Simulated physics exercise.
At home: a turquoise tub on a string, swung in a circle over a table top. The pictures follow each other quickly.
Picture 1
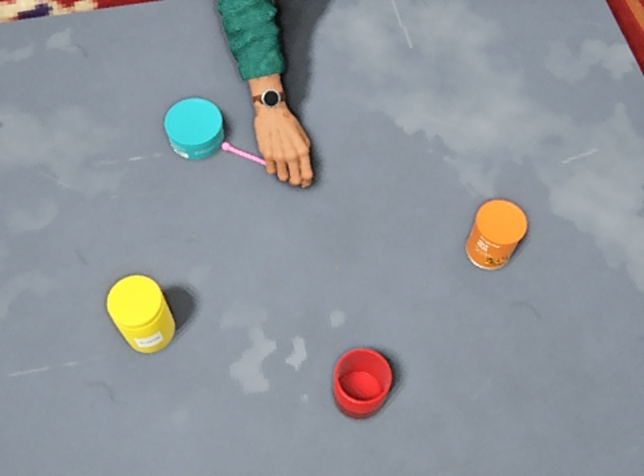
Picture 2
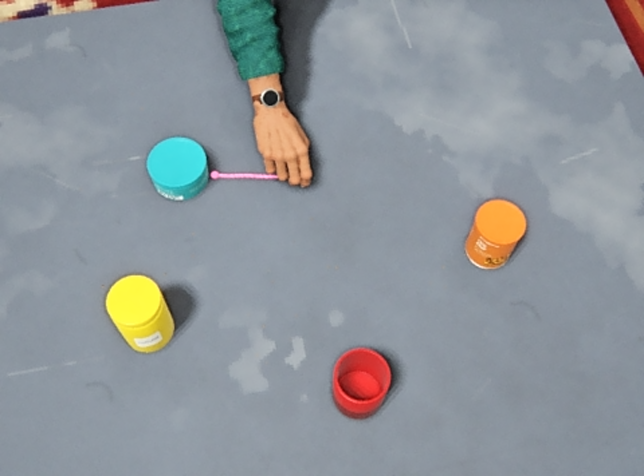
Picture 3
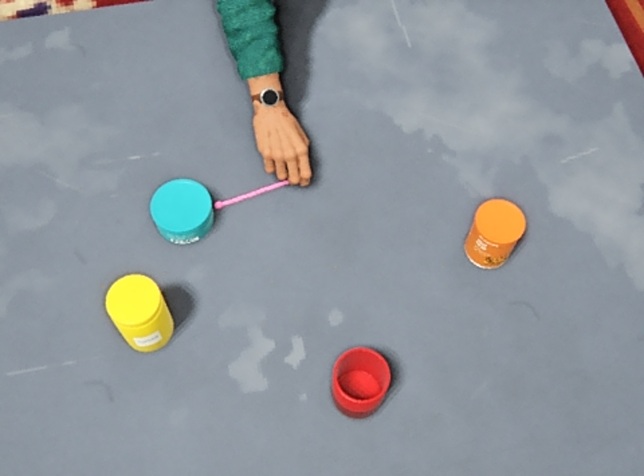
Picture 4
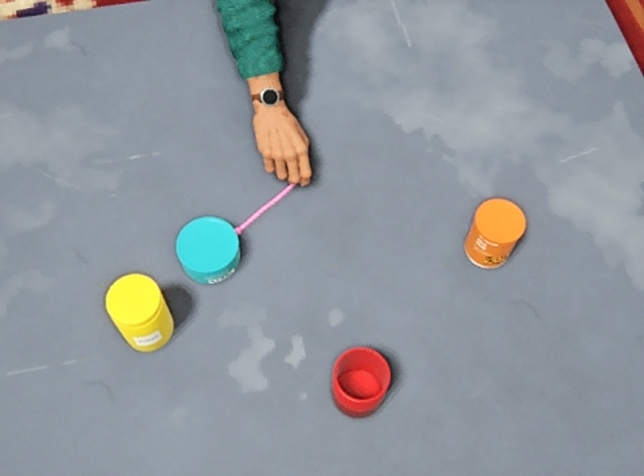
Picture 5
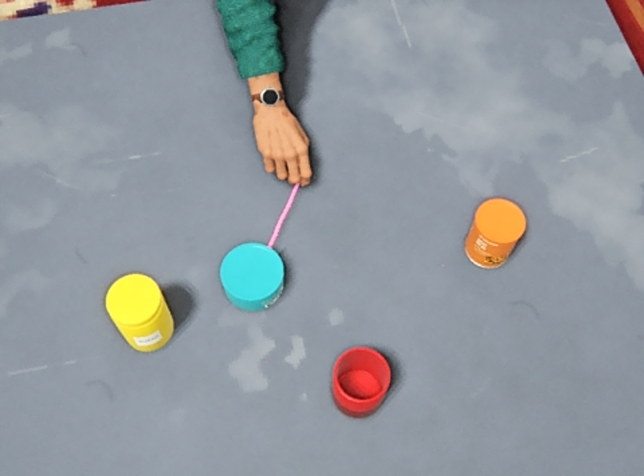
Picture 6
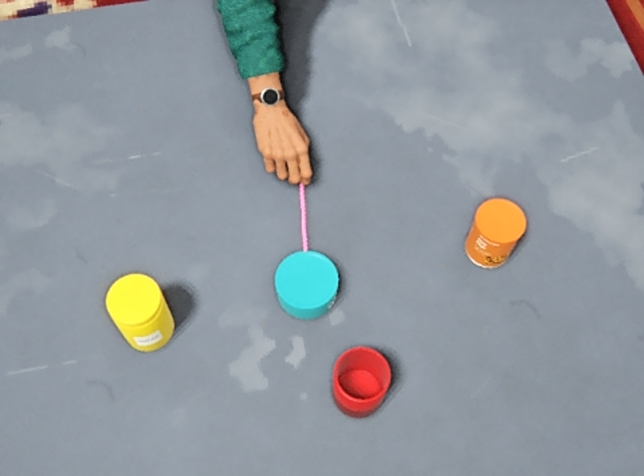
On a grey table top, a hand held a pink string and swung a turquoise tub anticlockwise, from the upper left down past the yellow jar and round to just above the red mug.
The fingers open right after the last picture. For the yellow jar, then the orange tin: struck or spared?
In the end the yellow jar remains clear, the orange tin takes the knock.
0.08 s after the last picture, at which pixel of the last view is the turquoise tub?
By then it is at (407, 269).
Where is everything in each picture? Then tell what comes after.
Turquoise tub (193, 121); yellow jar (134, 300); orange tin (502, 222); red mug (363, 376), in the first frame.
Turquoise tub (177, 162), in the second frame.
Turquoise tub (181, 205), in the third frame.
Turquoise tub (207, 244), in the fourth frame.
Turquoise tub (252, 271), in the fifth frame.
Turquoise tub (307, 279); yellow jar (133, 298); orange tin (501, 220); red mug (362, 374); going round anticlockwise, in the sixth frame.
Then, 0.08 s on from there, tub near (407, 269).
Then, 0.20 s on from there, tub near (448, 267); orange tin tapped.
In the end, tub near (448, 267); orange tin tapped. The yellow jar escapes it and the orange tin is struck.
